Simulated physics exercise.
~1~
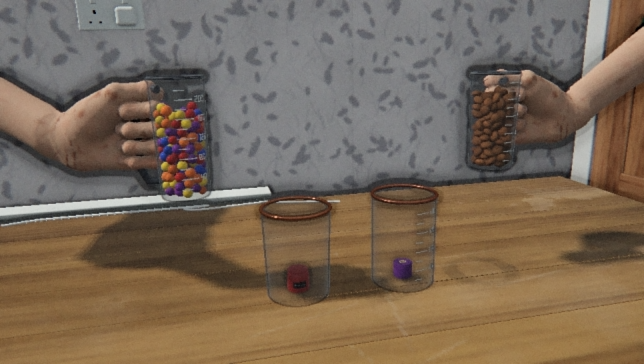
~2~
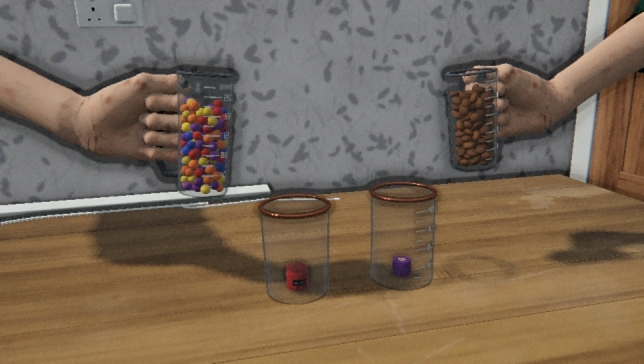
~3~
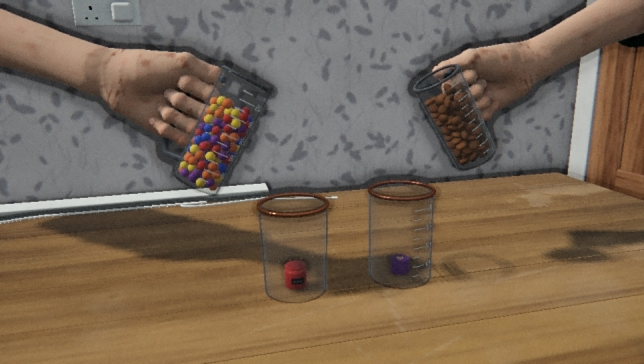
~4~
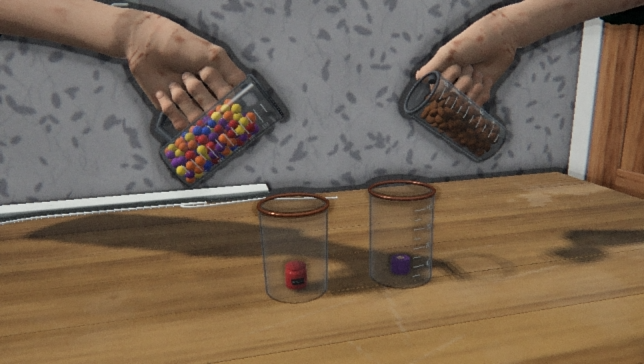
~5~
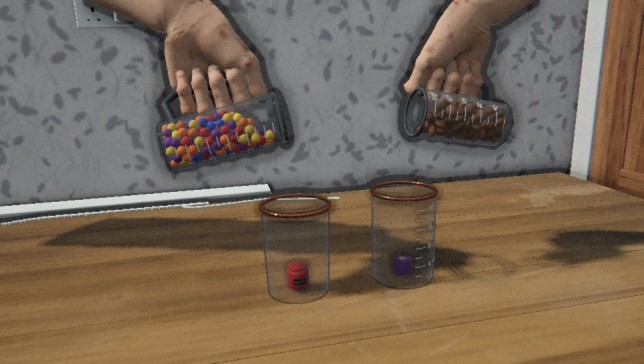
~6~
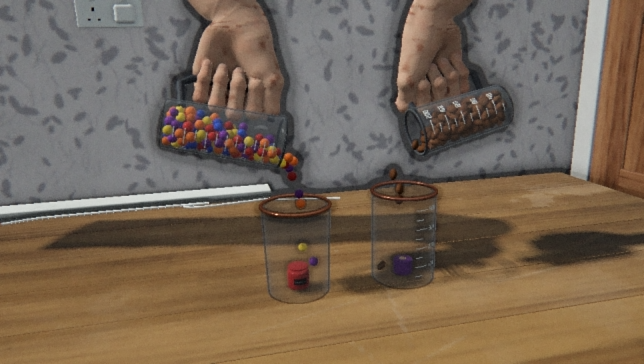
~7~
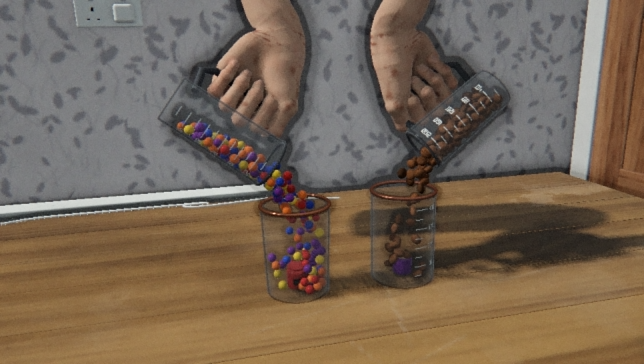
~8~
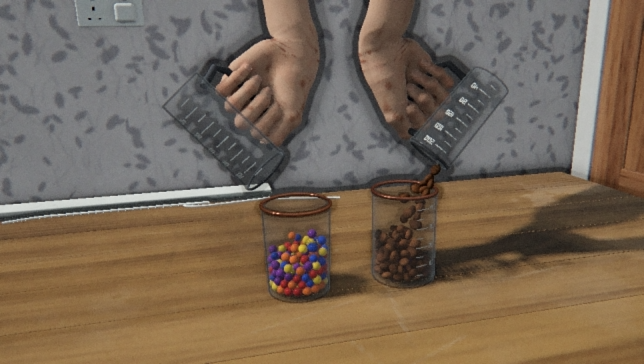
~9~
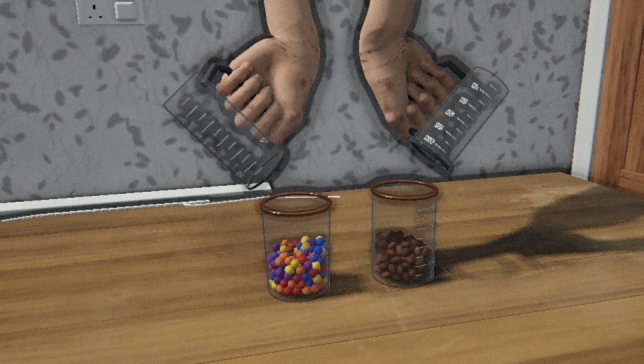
In the video, two hands tip a cup of colourful balls and a cup of brown nut-like pieces into two clear containers, each holding one small object, red on the left and purple on the right. Both cups empty, and the containers end about half full, with both objects covered.
